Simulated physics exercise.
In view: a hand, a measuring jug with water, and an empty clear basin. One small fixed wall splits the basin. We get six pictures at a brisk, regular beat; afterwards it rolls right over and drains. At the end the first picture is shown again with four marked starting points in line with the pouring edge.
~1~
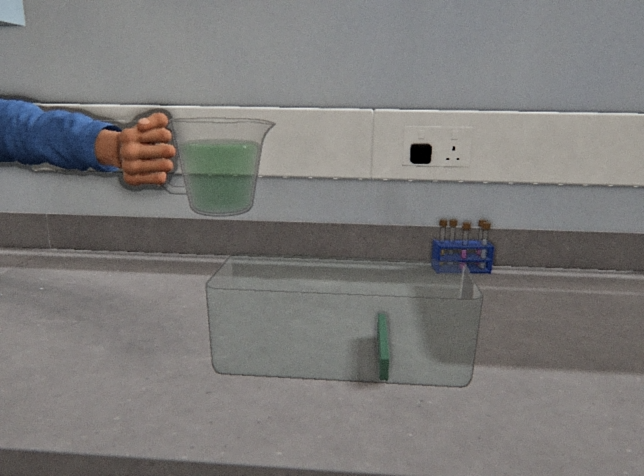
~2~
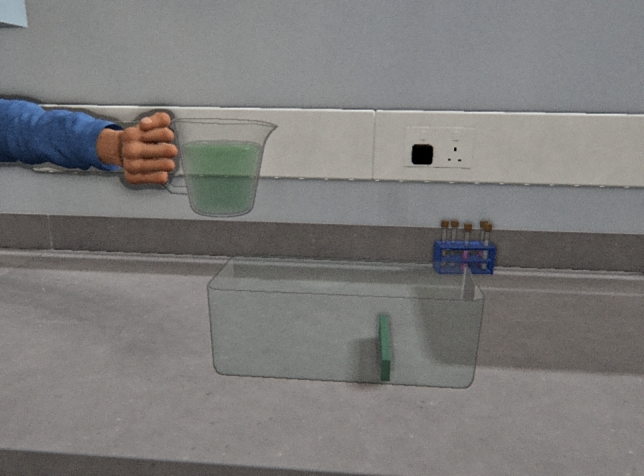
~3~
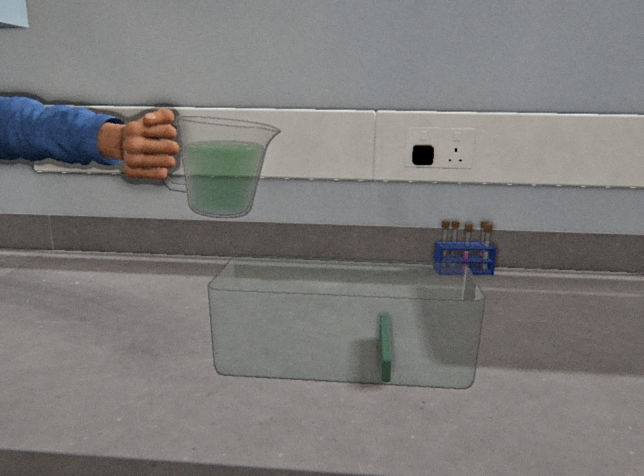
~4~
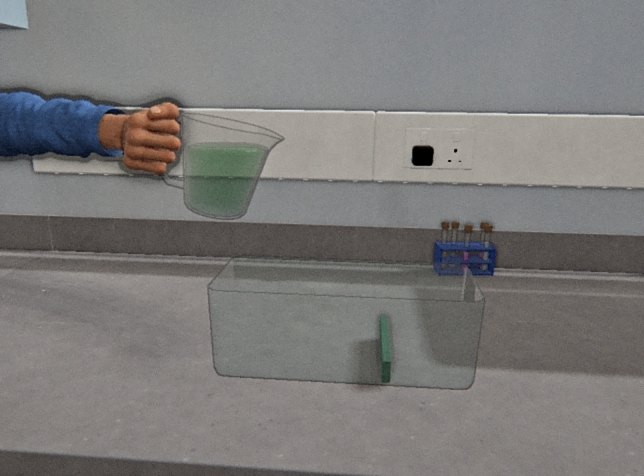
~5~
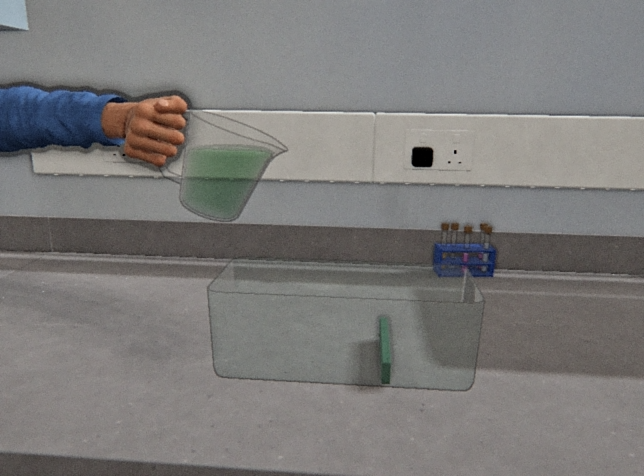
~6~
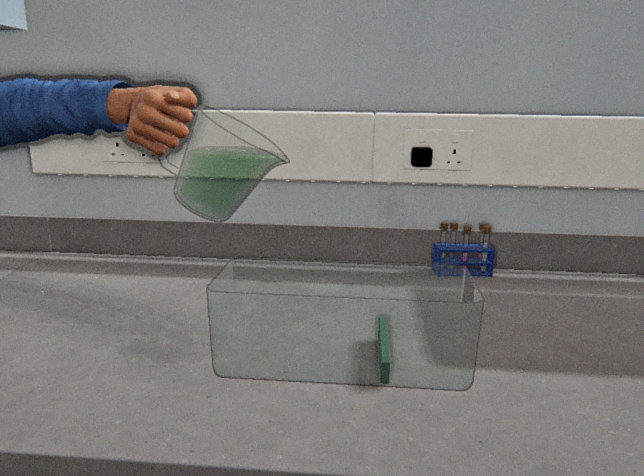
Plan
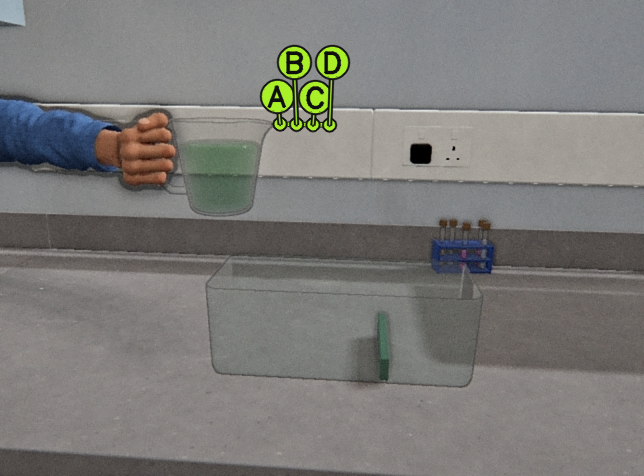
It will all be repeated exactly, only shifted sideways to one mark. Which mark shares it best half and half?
Place D.
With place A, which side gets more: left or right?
More ends on the left.
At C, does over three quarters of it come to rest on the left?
Yes.
On the marked copy, A at (280, 124); B at (296, 124); C at (312, 124); D at (329, 125).
Choosing A, about 89 % ends left of the wall and 11 % right of it.
Choosing B, about 88 % ends left of the wall and 9 % right of it.
Choosing C, about 88 % ends left of the wall and 10 % right of it.
Choosing D, about 52 % ends left of the wall and 47 % right of it.
